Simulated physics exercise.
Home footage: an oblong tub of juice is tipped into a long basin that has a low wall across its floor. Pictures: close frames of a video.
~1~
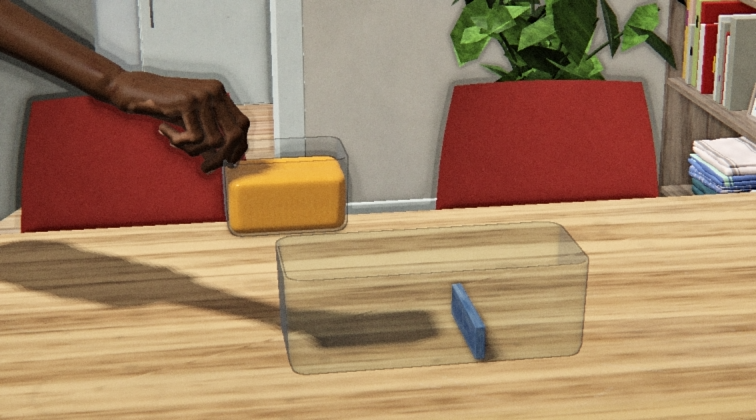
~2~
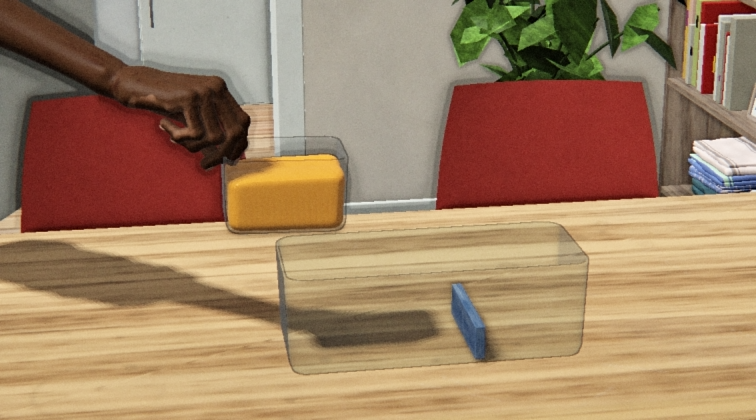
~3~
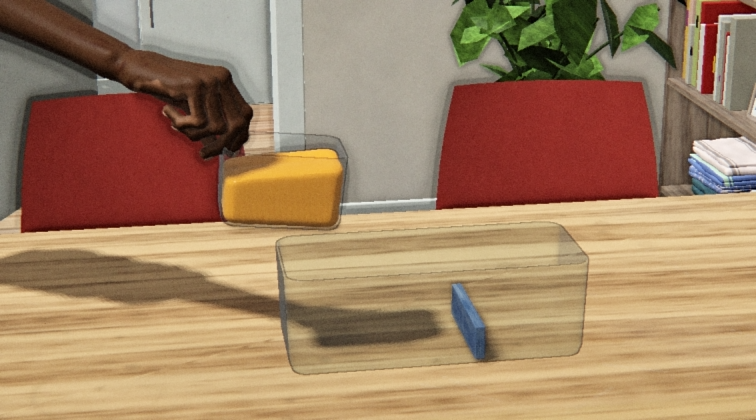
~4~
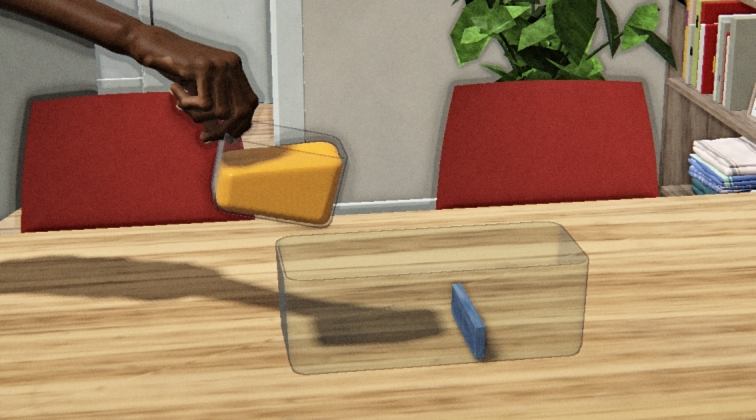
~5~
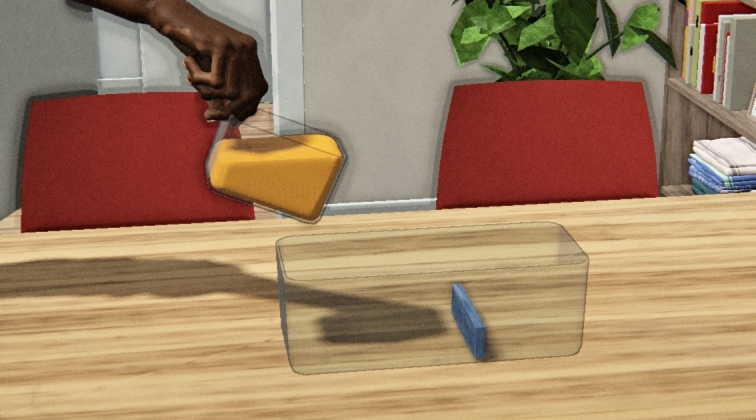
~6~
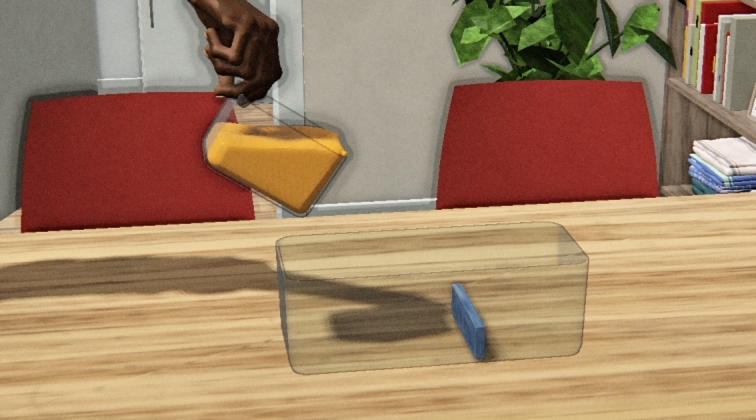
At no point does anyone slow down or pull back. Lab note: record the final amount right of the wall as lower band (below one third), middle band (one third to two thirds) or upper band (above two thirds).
Recorded: Lower band.
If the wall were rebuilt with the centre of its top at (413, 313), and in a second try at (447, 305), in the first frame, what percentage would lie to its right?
70 per cent, then 45 per cent, roughly.
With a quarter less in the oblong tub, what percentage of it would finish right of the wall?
It works out near 15 percent.
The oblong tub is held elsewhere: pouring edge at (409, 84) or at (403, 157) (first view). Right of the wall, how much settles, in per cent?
Roughly 65 percent on the first try and 65 percent on the second.
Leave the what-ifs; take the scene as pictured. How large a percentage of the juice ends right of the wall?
Share: Roughly 20 %.
A moment on, the tilt is 94° and 55 per cent is still to pour, 4 is left of the wall and 0 right of it.
Next, the tilt is 97° and 11 per cent is still to pour, 50 is left of the wall and 11 right of it.
Then the tilt is 97° and 3 per cent is still to pour, 63 is left of the wall and 21 right of it.
Later the tilt is 97° and 1 per cent is still to pour, 73 is left of the wall and 21 right of it.
In the end 75 per cent lies left of the wall, 22 right of it and 3 outside.
